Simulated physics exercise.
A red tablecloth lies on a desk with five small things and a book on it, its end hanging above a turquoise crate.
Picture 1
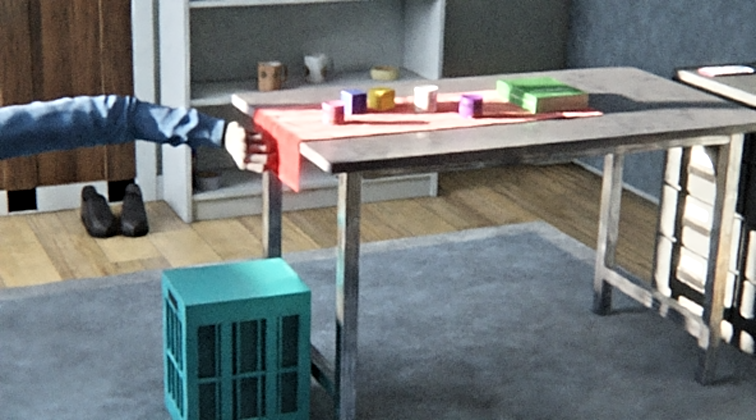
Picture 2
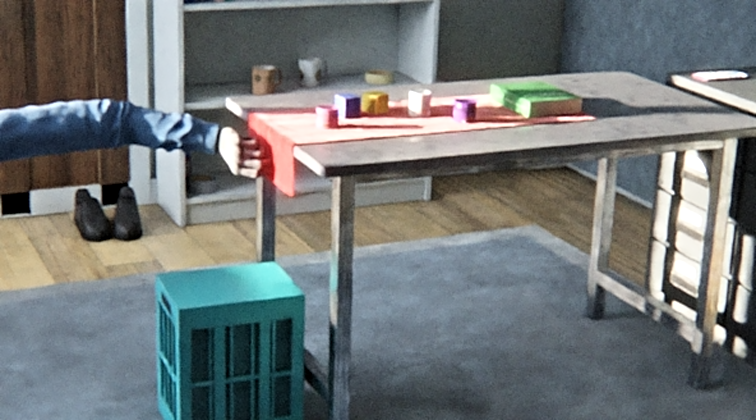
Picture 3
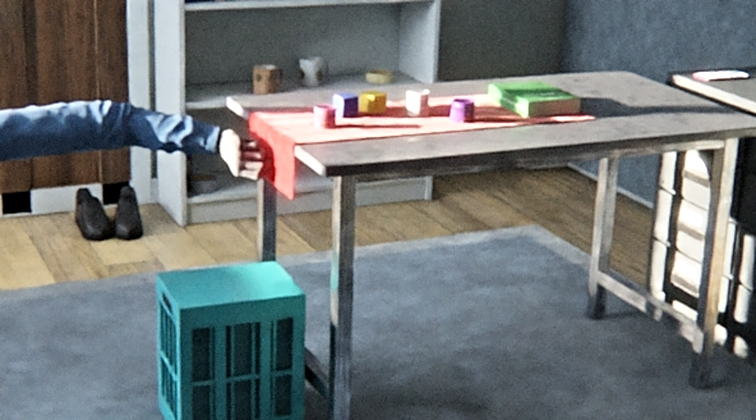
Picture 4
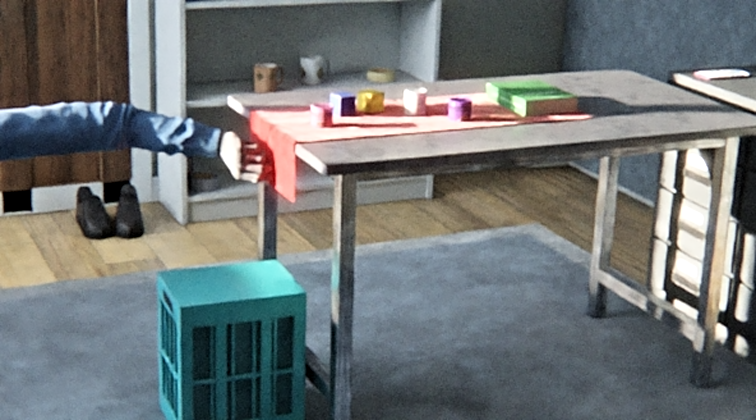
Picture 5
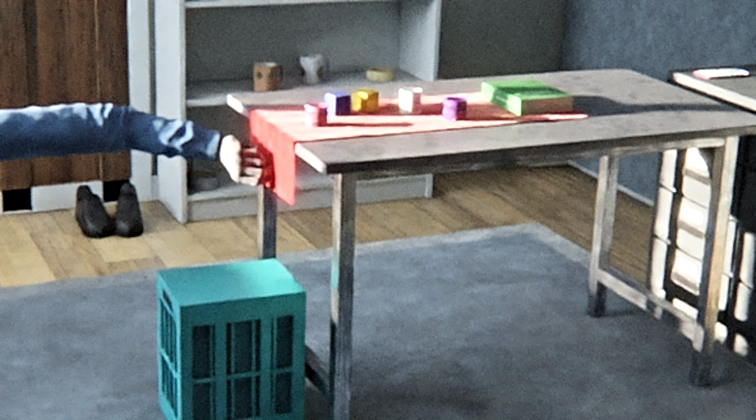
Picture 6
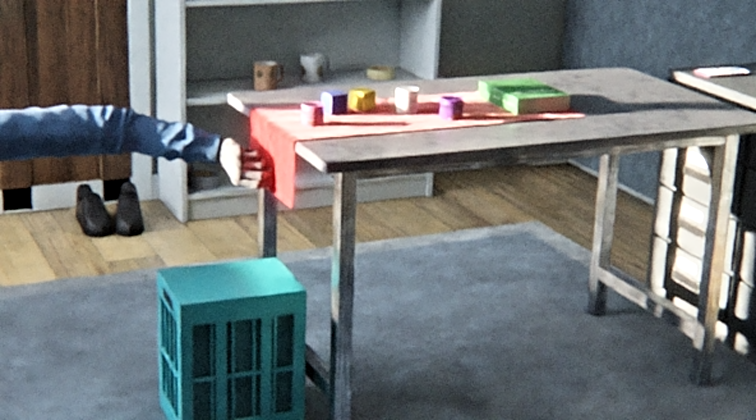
A blue-sleeved arm slowly drawing a red cloth over a desk's left end, small pots, cubes and a green book shifting left.
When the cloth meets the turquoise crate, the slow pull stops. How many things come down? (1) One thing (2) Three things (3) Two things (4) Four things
3, two things.
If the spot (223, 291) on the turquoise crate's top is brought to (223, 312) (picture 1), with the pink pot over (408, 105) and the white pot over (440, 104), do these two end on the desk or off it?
Note: Pink pot kept on top; white pot kept on top.
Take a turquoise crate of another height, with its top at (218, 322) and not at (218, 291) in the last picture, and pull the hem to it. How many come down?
The count: 3.
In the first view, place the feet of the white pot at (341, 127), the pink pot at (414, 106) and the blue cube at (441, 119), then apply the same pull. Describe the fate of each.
In the end the white pot is no longer on top, the pink pot is still on top, and the blue cube is still on top.
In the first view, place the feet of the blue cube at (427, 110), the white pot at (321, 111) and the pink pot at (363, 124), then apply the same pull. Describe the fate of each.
Record - blue cube retained; white pot lost; pink pot lost.
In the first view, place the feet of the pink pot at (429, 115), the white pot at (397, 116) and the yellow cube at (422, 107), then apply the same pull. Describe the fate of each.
I'd say the pink pot hangs on, the white pot hangs on, and the yellow cube hangs on.
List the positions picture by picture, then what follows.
In the first frame, hem (298, 192); pink pot (334, 103); blue cube (354, 92); yellow cube (382, 89); white pot (427, 88); purple pot (472, 96); top of the crate (223, 291).
In the second frame, hem (293, 197); pink pot (328, 107).
In the third frame, hem (293, 199); blue cube (346, 96).
In the fourth frame, hem (294, 202); yellow cube (371, 92); top of the crate (218, 293).
In the fifth frame, hem (293, 205); white pot (411, 90).
In the sixth frame, hem (292, 209); pink pot (313, 104); blue cube (335, 93); yellow cube (363, 90); white pot (408, 89); purple pot (452, 98).
A little later, hem near (269, 211); all still up.
Next, hem near (268, 243); pink pot gone.
Later still, hem on the crate; pink pot and blue cube gone.
When it is over, hem on the crate; pink pot and blue cube gone. The desk loses two.
